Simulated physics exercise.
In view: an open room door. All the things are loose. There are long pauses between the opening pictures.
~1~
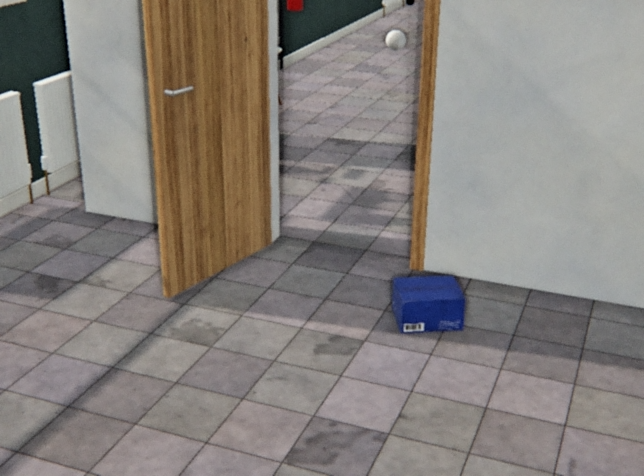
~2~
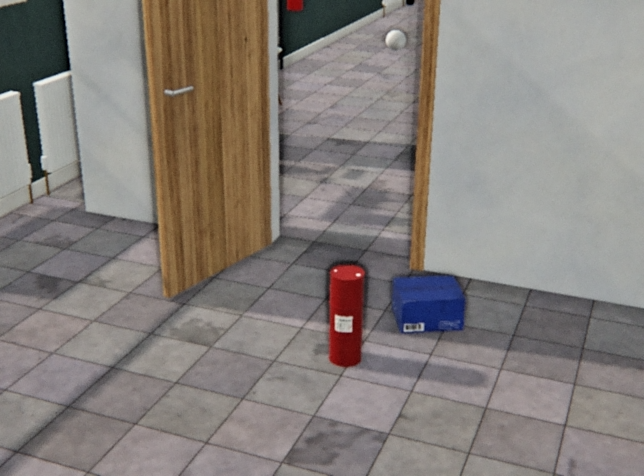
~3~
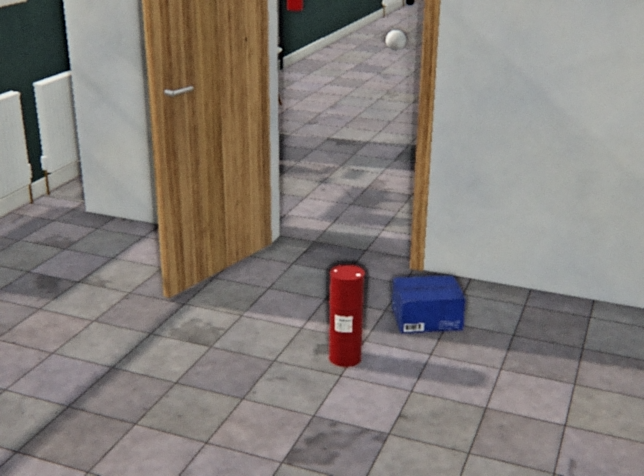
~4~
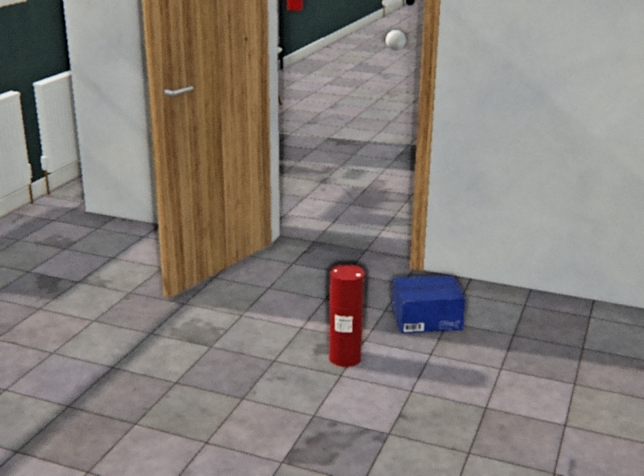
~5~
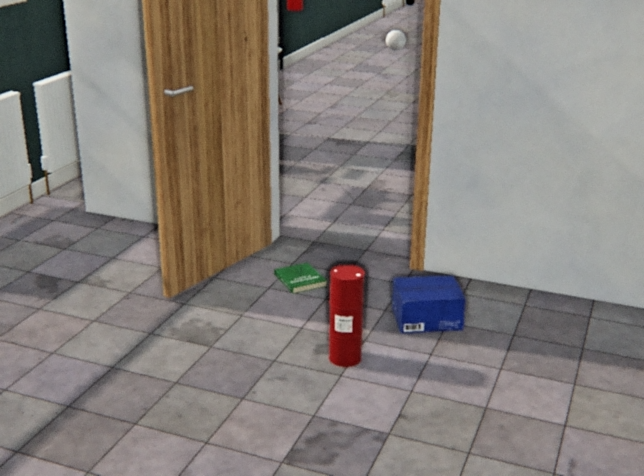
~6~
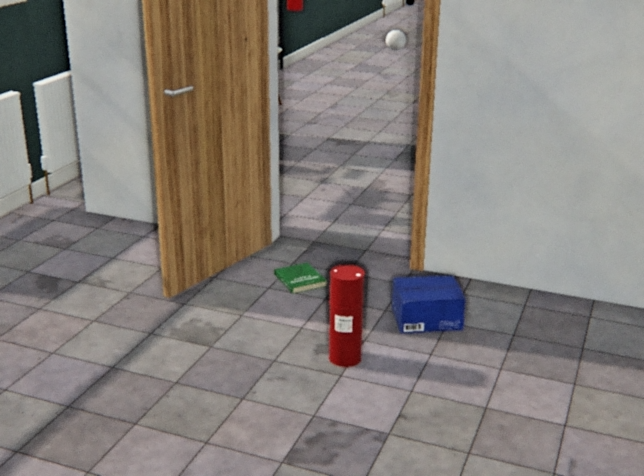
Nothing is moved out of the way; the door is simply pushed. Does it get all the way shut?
In the end the door shuts.
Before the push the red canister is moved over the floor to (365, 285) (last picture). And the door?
Then it jams.
Then, 1.70 s on from there, door 51° open; green book shifted a little near (315, 277).
Then, 2.50 s on from there, door 23° open; green book shifted about its own width near (350, 265).
In the end, door 0° open; moved from the start, green book; the other 2 unmoved. At the end, from the last picture's camera, green book near (367, 250).
